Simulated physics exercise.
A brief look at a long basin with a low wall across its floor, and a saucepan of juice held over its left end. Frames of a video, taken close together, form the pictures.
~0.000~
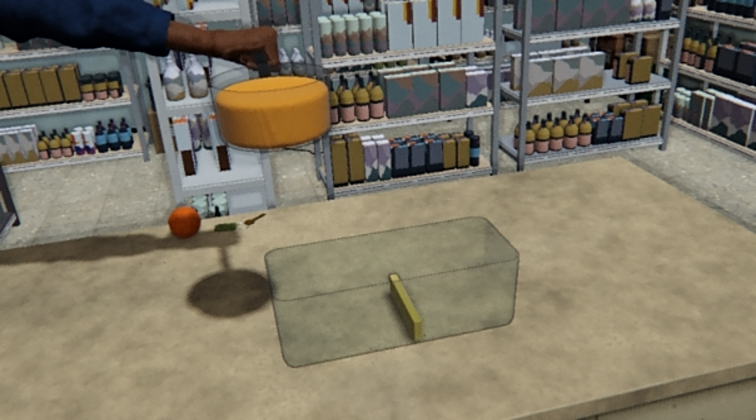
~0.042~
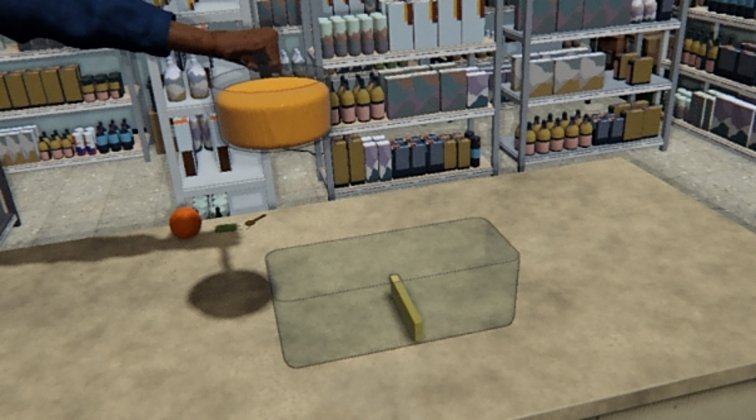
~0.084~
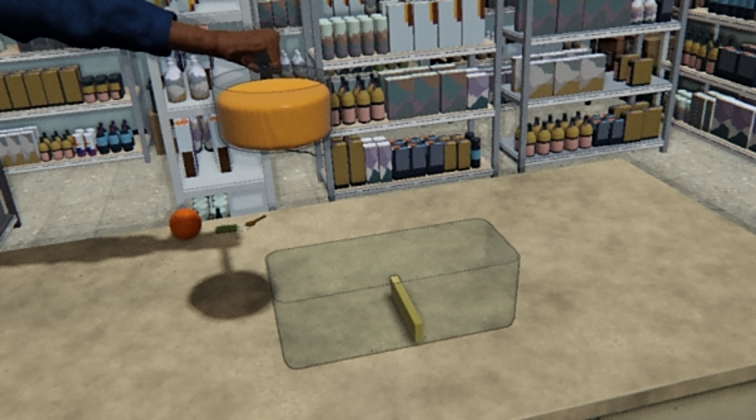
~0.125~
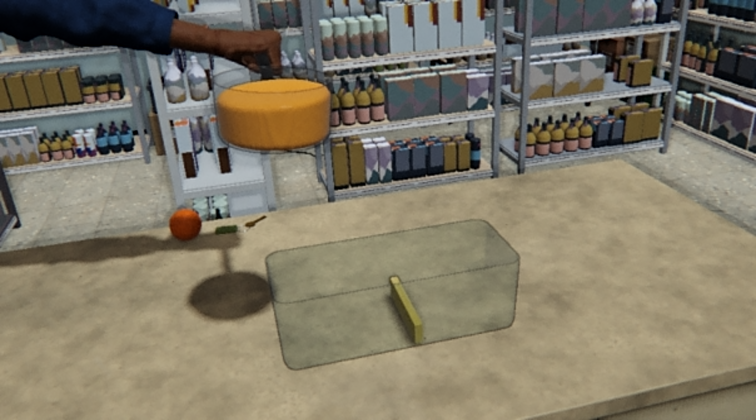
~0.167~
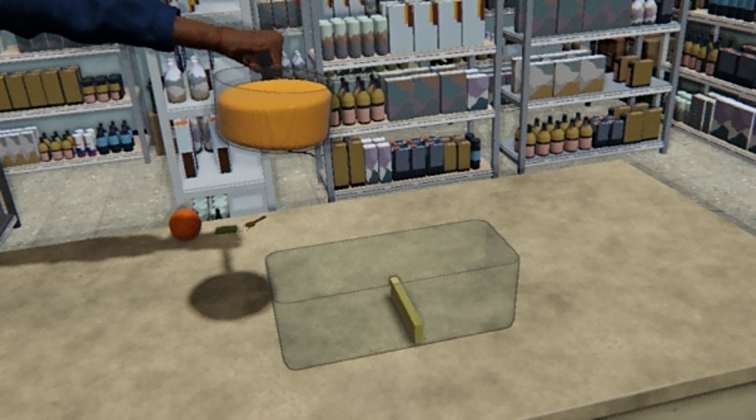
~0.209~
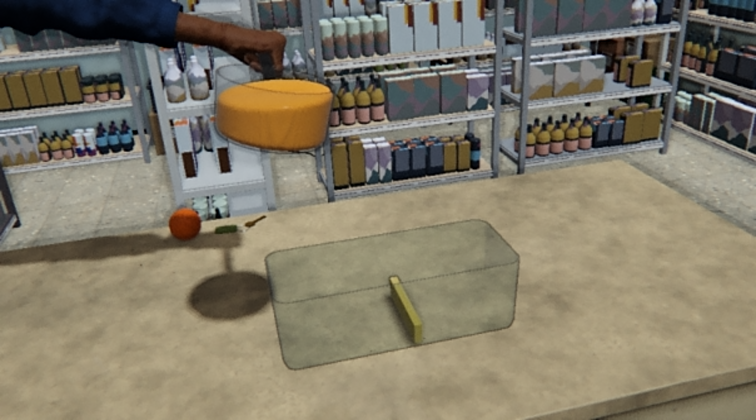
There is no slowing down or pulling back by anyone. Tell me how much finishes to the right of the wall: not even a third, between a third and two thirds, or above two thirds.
It works out to between a third and two thirds.
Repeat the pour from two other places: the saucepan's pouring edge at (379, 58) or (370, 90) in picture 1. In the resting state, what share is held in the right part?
It comes out at around 80 percent and then around 70 percent.
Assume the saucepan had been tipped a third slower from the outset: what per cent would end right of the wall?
Something like 55 in a hundred.
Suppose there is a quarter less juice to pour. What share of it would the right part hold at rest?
About 35 parts in a hundred, give or take.
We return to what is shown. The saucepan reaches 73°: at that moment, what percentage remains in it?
Around 55 in a hundred.
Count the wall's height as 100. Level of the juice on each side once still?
Left 40 per cent, right 60.
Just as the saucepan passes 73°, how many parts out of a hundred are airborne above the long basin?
Near 40 in a hundred.
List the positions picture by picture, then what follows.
In the first picture, it leans 0°; its right rim is at (328, 72); the juice meets the walls at (214, 96) and (326, 84); the long basin's rim runs from (269, 277) to (502, 237); the wall's top is at (405, 298).
In the second picture, it leans 1°; its right rim is at (329, 73); the juice meets the walls at (215, 97) and (327, 85).
In the third picture, it leans 2°; its right rim is at (330, 76); the juice meets the walls at (216, 97) and (327, 86).
In the fourth picture, it leans 5°; its right rim is at (331, 79); the juice meets the walls at (216, 98) and (328, 87).
In the fifth picture, it leans 9°; its right rim is at (333, 83); the juice meets the walls at (217, 98) and (329, 88).
In the sixth picture, it leans 13°; its right rim is at (334, 87); the juice meets the walls at (217, 97) and (331, 88).
A moment on, the saucepan is tipped part way and 55 per cent is still to pour, 3 is left of the wall and 0 right of it.
Next, the saucepan is tipped right over and 10 per cent is still to pour, 22 is left of the wall and 48 right of it.
Then the saucepan is tipped right over and 1 per cent is still to pour, 43 is left of the wall and 51 right of it.
Later the saucepan is tipped right over and 0 per cent is still to pour, 47 is left of the wall and 51 right of it.
Finally, 47 per cent lies left of the wall, 51 right of it and 2 outside.
